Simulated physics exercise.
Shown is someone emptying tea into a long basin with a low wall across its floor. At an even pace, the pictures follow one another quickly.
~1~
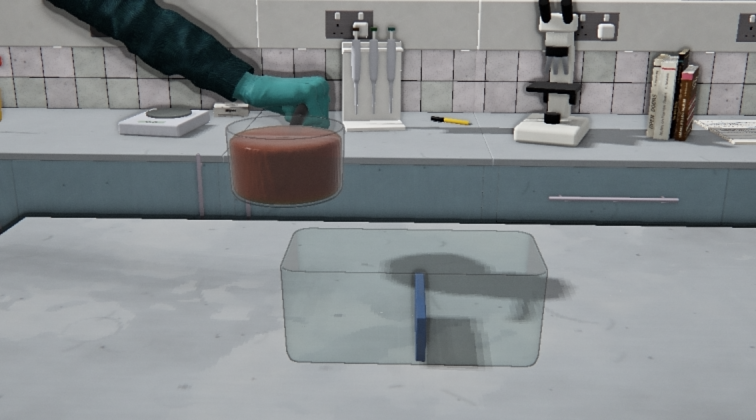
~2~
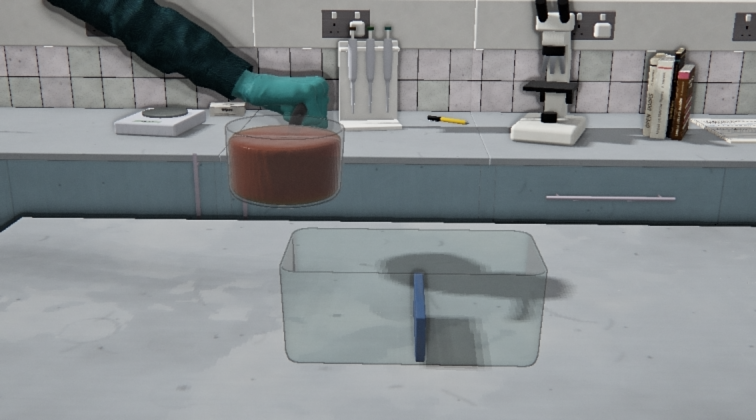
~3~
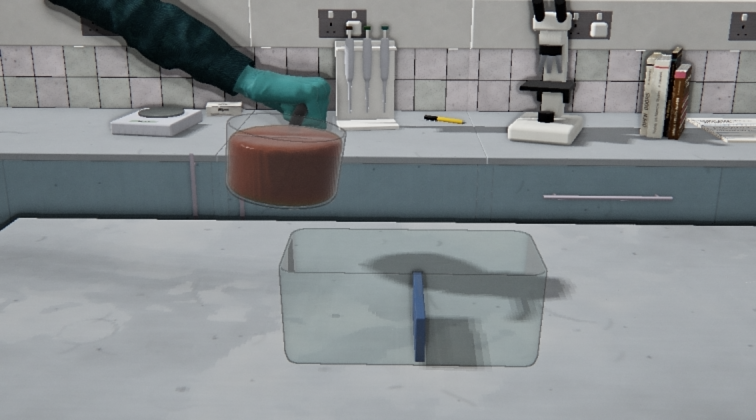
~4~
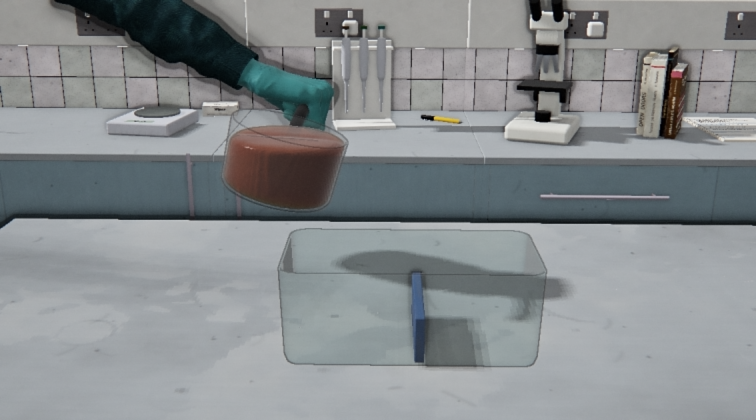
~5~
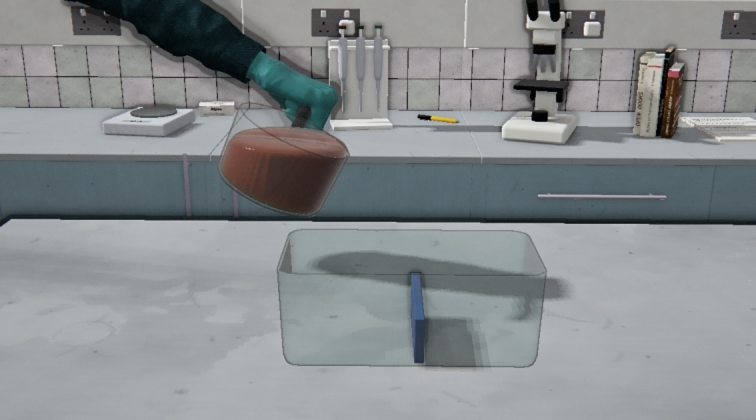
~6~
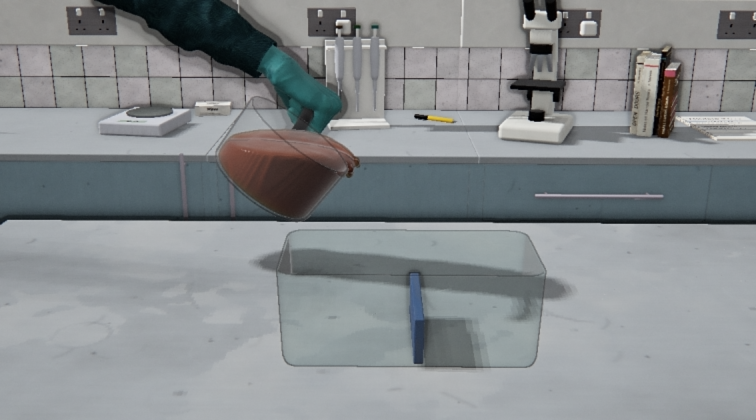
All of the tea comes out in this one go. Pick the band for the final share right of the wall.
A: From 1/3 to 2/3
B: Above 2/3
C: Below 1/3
Below 1/3.
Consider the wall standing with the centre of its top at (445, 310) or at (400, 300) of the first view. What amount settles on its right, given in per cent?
First try 25 per cent, second try 25 per cent.
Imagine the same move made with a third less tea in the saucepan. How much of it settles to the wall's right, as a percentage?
It would be somewhere near 5 %.
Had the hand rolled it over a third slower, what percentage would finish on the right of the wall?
About 5 %.
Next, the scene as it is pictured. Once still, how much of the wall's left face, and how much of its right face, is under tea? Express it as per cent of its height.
Some 60 per cent left and 10 right.
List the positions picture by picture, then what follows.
Tilt 0°; pouring edge (343, 129); surface from (232, 136) to (342, 137); the long basin's rim runs from (288, 250) to (539, 254); the wall's top is at (420, 295), in the first frame.
Tilt 2°; pouring edge (343, 131); surface from (231, 135) to (342, 137), in the second frame.
Tilt 7°; pouring edge (345, 136); surface from (231, 134) to (343, 139), in the third frame.
Tilt 15°; pouring edge (347, 145); surface from (231, 136) to (346, 141), in the fourth frame.
Tilt 25°; pouring edge (348, 156); surface from (229, 139) to (346, 150); 1 per cent is over the edge, in the fifth frame.
Tilt 38°; pouring edge (346, 171); surface from (224, 140) to (343, 158); 6 per cent is over the edge, in the sixth frame.
A moment on, the saucepan is tipped right over and 22 per cent is still to pour, 49 is left of the wall and 0 right of it.
Next, the saucepan is tipped right over and 2 per cent is still to pour, 85 is left of the wall and 2 right of it.
Then the saucepan is tipped right over and 0 per cent is still to pour, 89 is left of the wall and 6 right of it.
Later the saucepan is tipped right over and 0 per cent is still to pour, 88 is left of the wall and 7 right of it.
Finally, 87 per cent lies left of the wall, 8 right of it and 5 outside.
